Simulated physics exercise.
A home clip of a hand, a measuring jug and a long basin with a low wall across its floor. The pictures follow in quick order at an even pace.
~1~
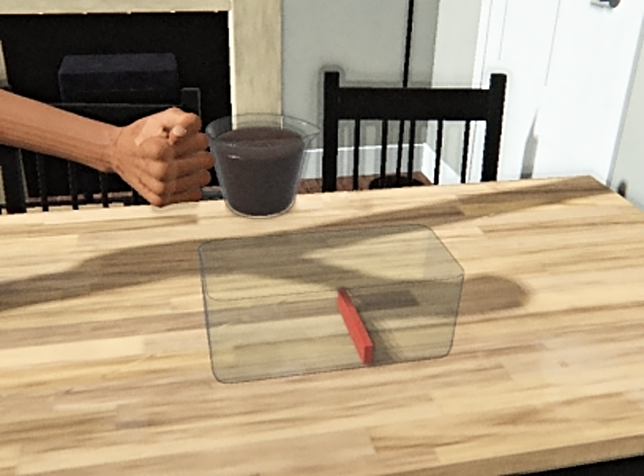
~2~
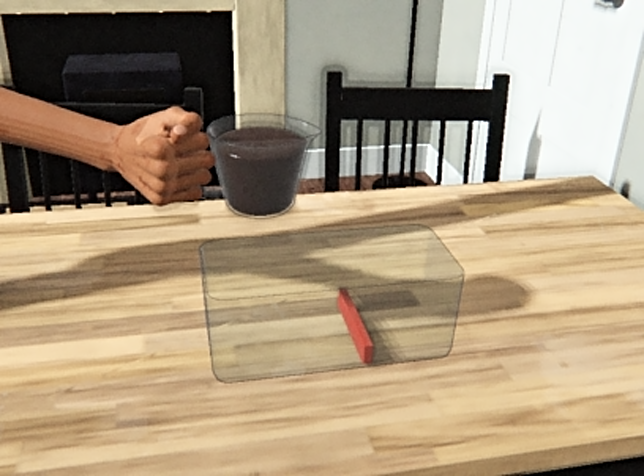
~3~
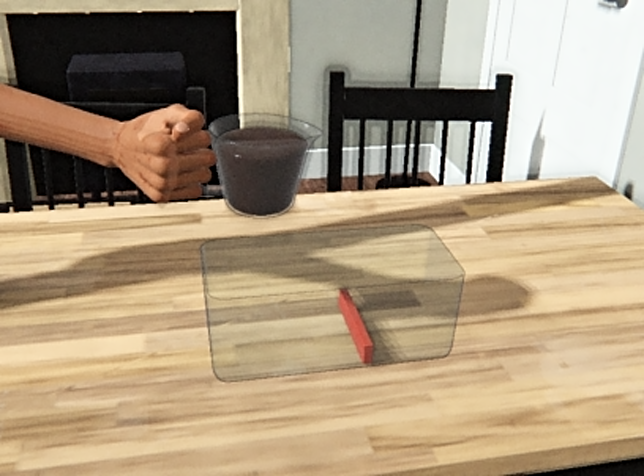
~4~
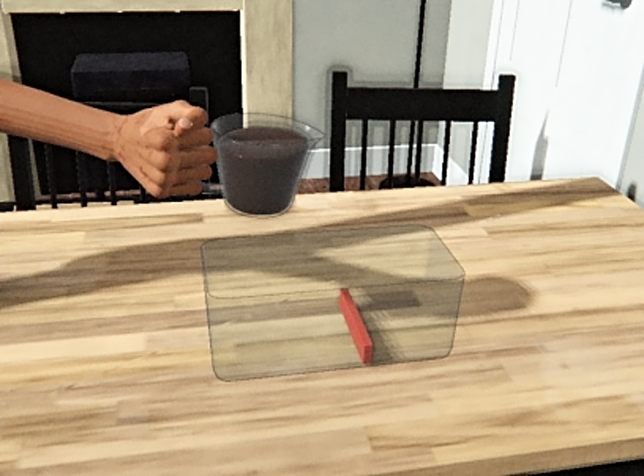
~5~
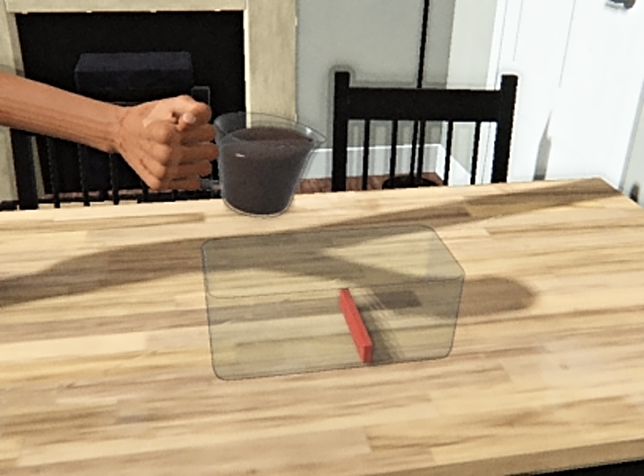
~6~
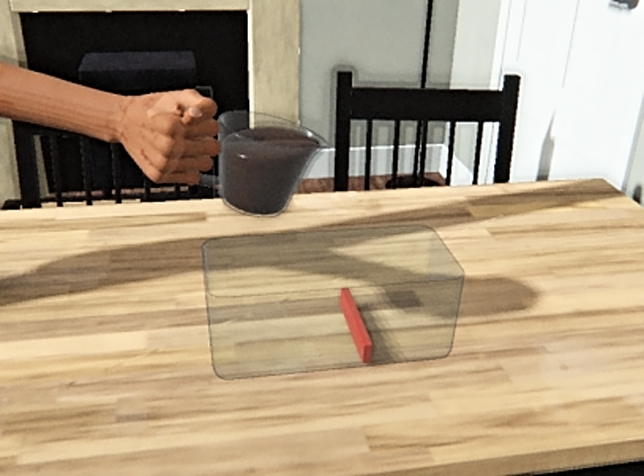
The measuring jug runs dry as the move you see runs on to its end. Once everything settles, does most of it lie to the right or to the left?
To the right.
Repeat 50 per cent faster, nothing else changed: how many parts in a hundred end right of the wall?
Near 55 %.
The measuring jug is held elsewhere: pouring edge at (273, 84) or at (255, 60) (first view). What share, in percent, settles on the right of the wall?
10 %, then 10 %.
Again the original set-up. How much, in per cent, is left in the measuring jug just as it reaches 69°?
Near 55 percent is still in there.
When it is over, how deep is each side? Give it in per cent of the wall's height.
The left side sits at 20 per cent and the right side at 70.
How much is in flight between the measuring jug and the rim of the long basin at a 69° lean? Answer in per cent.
20 in a hundred.
A moment on, the tilt is 69° and 56 per cent is still to pour, 1 is left of the wall and 22 right of it.
Next, the tilt is 107° and 3 per cent is still to pour, 27 is left of the wall and 65 right of it.
Then the tilt is 120° and 0 per cent is still to pour, 37 is left of the wall and 62 right of it.
Later the tilt is 120° and 0 per cent is still to pour, 37 is left of the wall and 62 right of it.
At rest 37 per cent lies left of the wall, 62 right of it and 1 outside.
